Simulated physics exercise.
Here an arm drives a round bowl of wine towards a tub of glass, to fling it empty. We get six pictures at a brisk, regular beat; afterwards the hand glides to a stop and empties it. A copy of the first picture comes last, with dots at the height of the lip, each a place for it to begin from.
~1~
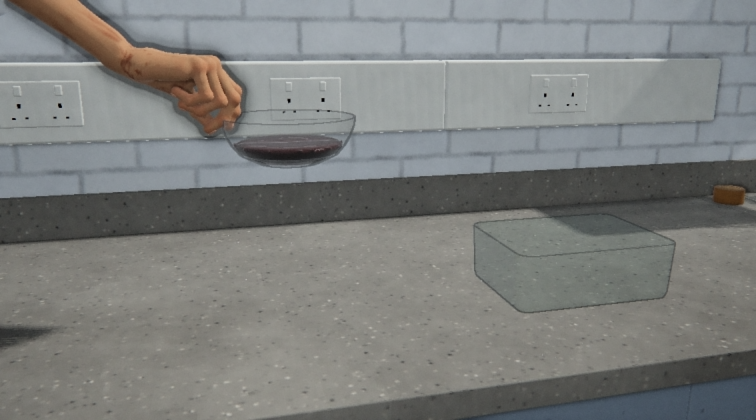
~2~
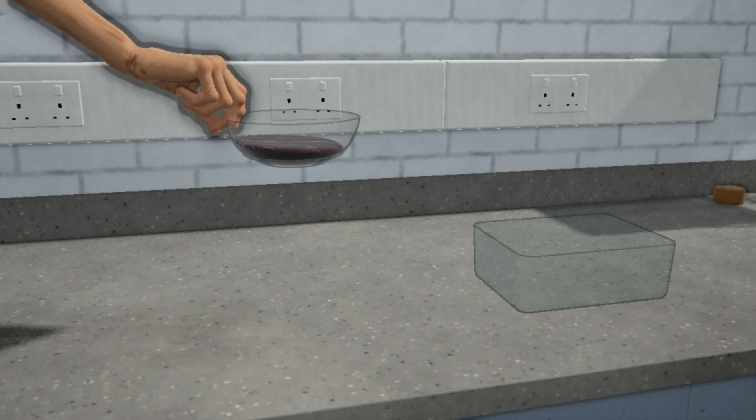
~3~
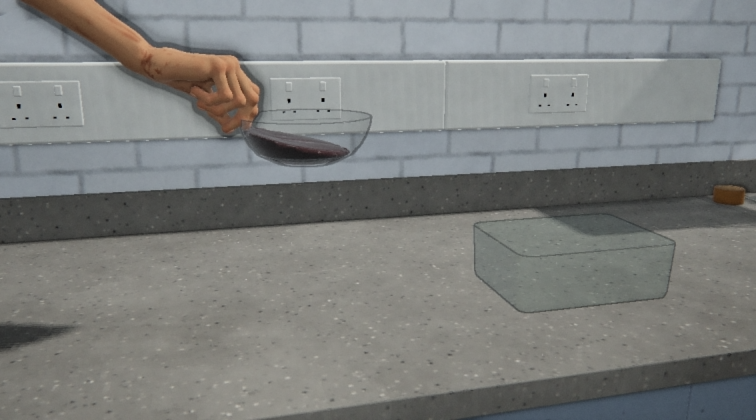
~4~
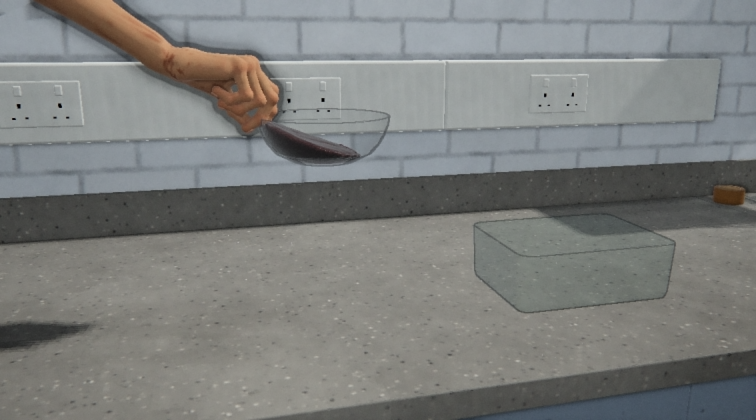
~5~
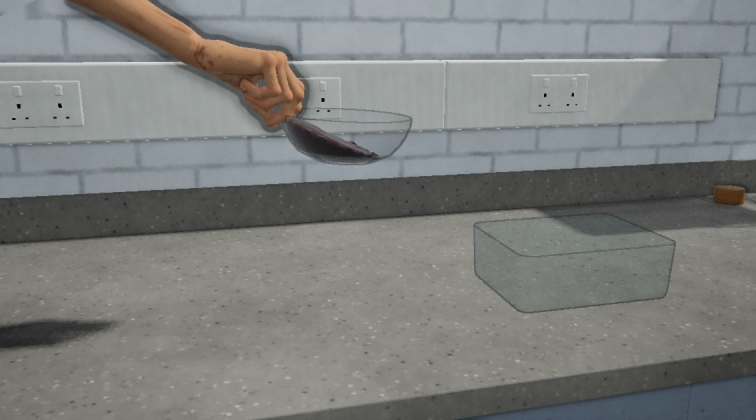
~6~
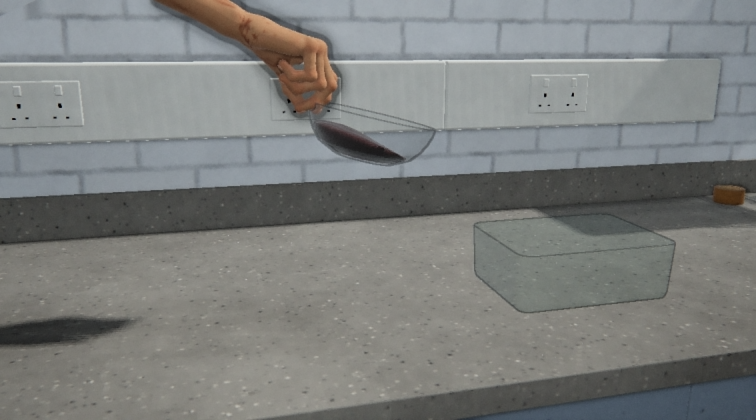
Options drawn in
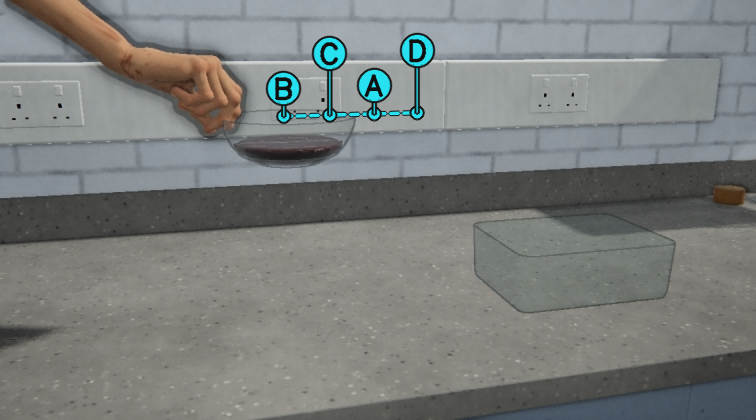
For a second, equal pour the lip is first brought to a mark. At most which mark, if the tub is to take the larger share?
The answer is spot C.
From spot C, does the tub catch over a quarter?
Yes, clearly.
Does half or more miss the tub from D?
No, that is safe.
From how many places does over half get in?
Three.
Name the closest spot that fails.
It is B.
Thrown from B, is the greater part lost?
Yes, it does.
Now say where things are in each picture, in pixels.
The first frame shows upright, lip at (352, 114); tub from (514, 312) to (664, 296); nothing has left yet.
The second frame shows upright, lip at (356, 114); nothing has left yet.
The third frame shows upright, lip at (368, 114); nothing has left yet.
The fourth frame shows upright, lip at (386, 113); nothing has left yet.
The fifth frame shows tipped about 3°, lip at (407, 116); nothing has left yet.
The sixth frame shows tipped about 14°, lip at (431, 127); nothing has left yet.
In cyan, A at (374, 113); B at (283, 116); C at (329, 115); D at (417, 112).
For spot A, about 81 % lands in the tub, 6 % falls short and 13 % goes beside or beyond.
For spot B, about 31 % lands in the tub, 64 % falls short and 4 % goes beside or beyond.
For spot C, about 70 % lands in the tub, 20 % falls short and 10 % goes beside or beyond.
For spot D, about 86 % lands in the tub, 8 % falls short and 6 % goes beside or beyond.
